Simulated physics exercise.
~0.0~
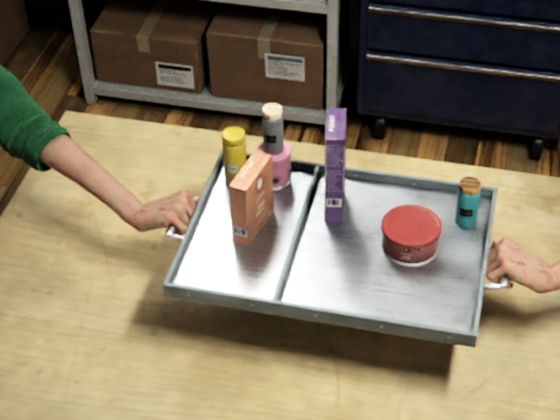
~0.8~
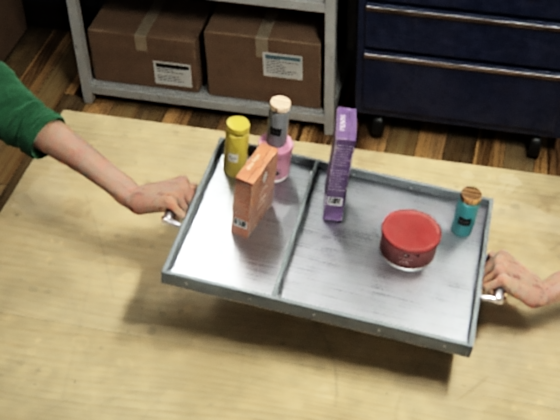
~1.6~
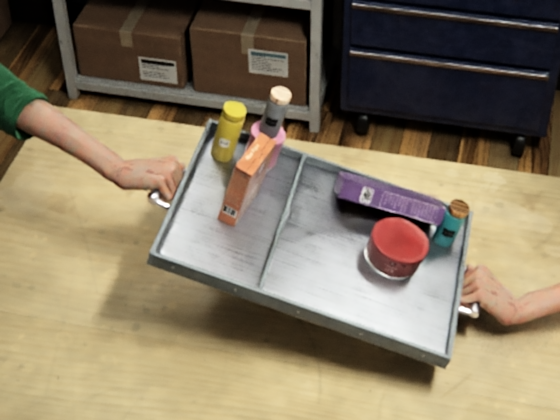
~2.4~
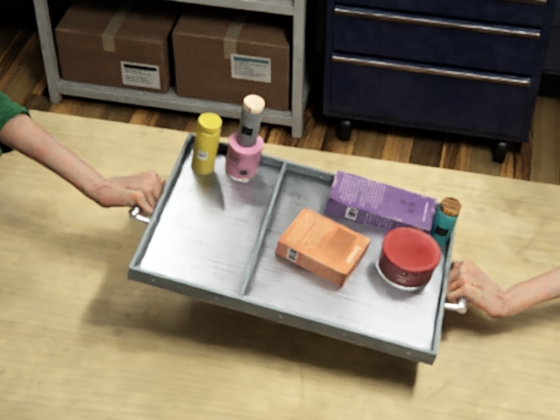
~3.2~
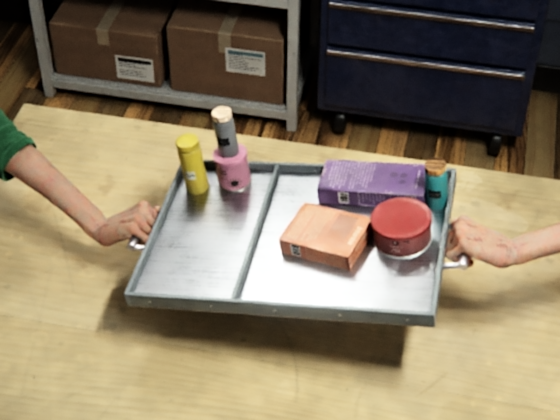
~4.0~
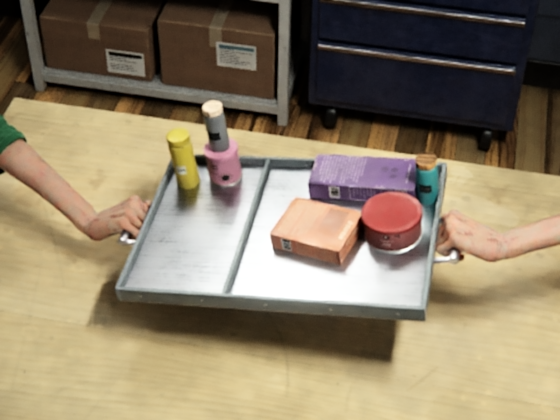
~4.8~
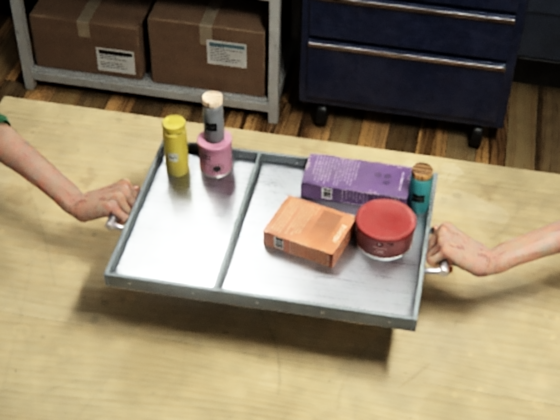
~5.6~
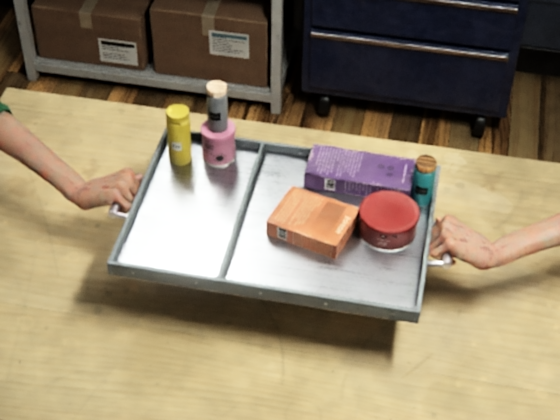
A hand-held tray dips to the right, toppling the purple and orange packets, then levels somewhat.
